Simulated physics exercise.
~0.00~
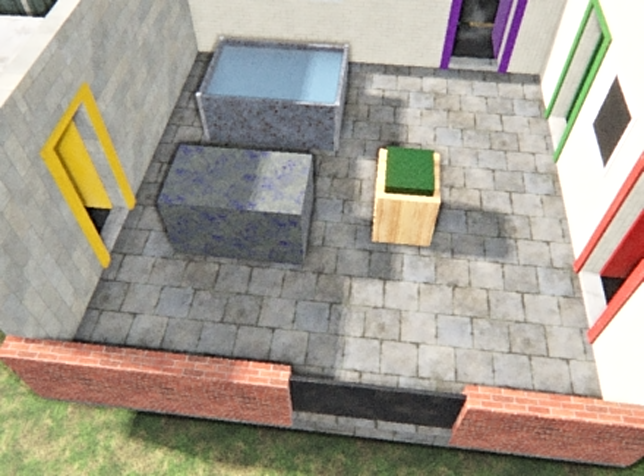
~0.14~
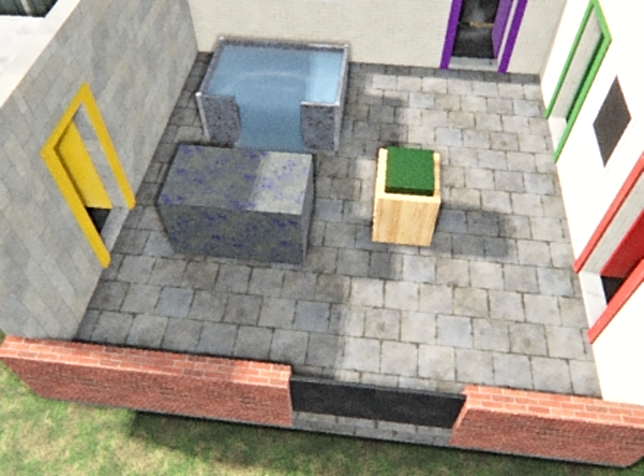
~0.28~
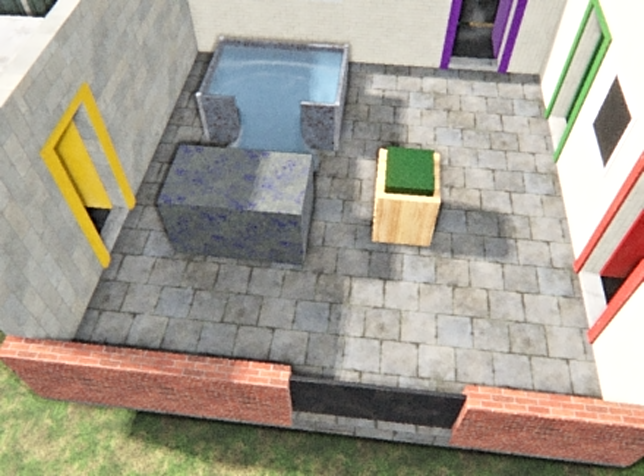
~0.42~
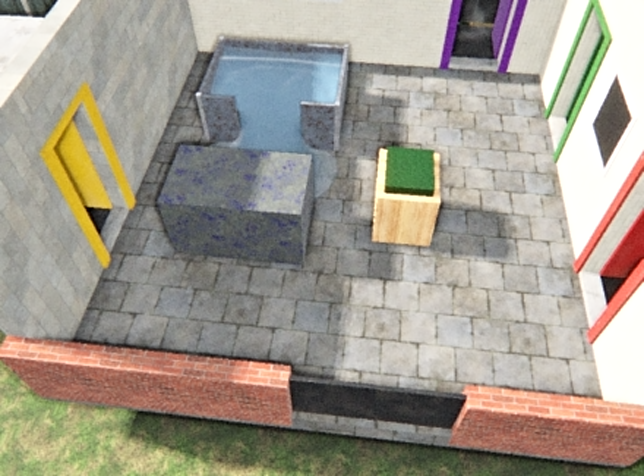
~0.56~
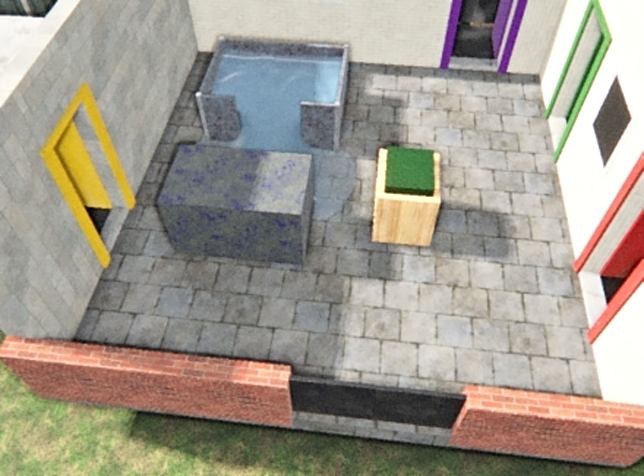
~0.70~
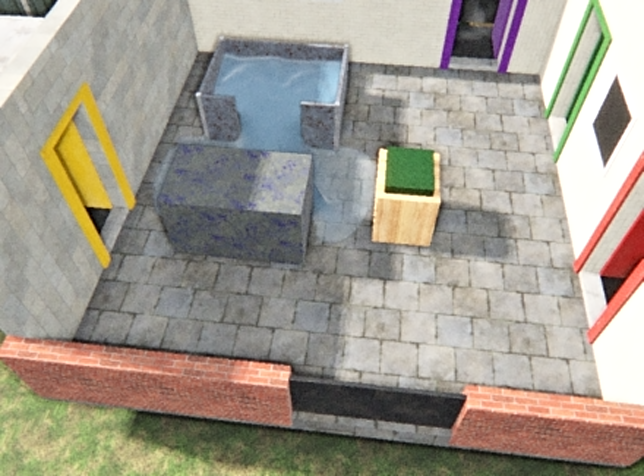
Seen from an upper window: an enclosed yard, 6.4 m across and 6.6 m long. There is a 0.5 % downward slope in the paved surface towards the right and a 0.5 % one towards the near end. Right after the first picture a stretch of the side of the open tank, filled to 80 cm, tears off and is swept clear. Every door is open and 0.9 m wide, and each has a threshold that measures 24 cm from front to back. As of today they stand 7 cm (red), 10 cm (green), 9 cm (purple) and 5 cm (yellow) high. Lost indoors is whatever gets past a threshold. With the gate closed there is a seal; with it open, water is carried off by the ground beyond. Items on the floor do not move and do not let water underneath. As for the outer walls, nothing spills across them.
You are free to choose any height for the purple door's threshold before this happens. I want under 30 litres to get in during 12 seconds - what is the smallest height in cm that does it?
You would need about 5.5 cm.
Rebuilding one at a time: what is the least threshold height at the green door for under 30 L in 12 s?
Green: 6.0 cm.
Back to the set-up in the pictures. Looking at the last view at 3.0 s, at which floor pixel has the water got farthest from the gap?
In the last picture, around (570, 429).
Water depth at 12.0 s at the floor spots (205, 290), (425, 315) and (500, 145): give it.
Approx. 5 / 10 / 6 cm.
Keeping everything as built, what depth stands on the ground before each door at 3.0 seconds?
Centimetres: Red = 0, green = 10, purple = 0, yellow = 9.
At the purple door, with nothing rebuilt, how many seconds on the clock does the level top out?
Approximately 6.5 s.
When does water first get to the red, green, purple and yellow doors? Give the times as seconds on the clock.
Red at 4.5 seconds, green at 2.6 seconds, purple at 3.2 seconds, yellow at 1.0 seconds.
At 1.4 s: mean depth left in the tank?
Around 46 cm deep on average.
After 1.4 s water covers 15 % of the floor, deepest (50 cm) near (257, 195); it has not reached the purple door.
After 3.0 s water covers 65 % of the floor, deepest (30 cm) near (257, 195); it has not reached the purple door.
After 12.0 s water covers 100 % of the floor, deepest (14 cm) near (603, 433); 6 cm at the purple door, 2 litres in over its 9 cm threshold.
At the purple door as built, the water arrived by 3.2 s and peaked near 10 cm at 6.4 s.
Run again over the same 12 s with other heights there, 57 litres in over 4.5 cm, 11 litres over 7 cm. The limit of 30 litres is kept from about 5.5 cm up.
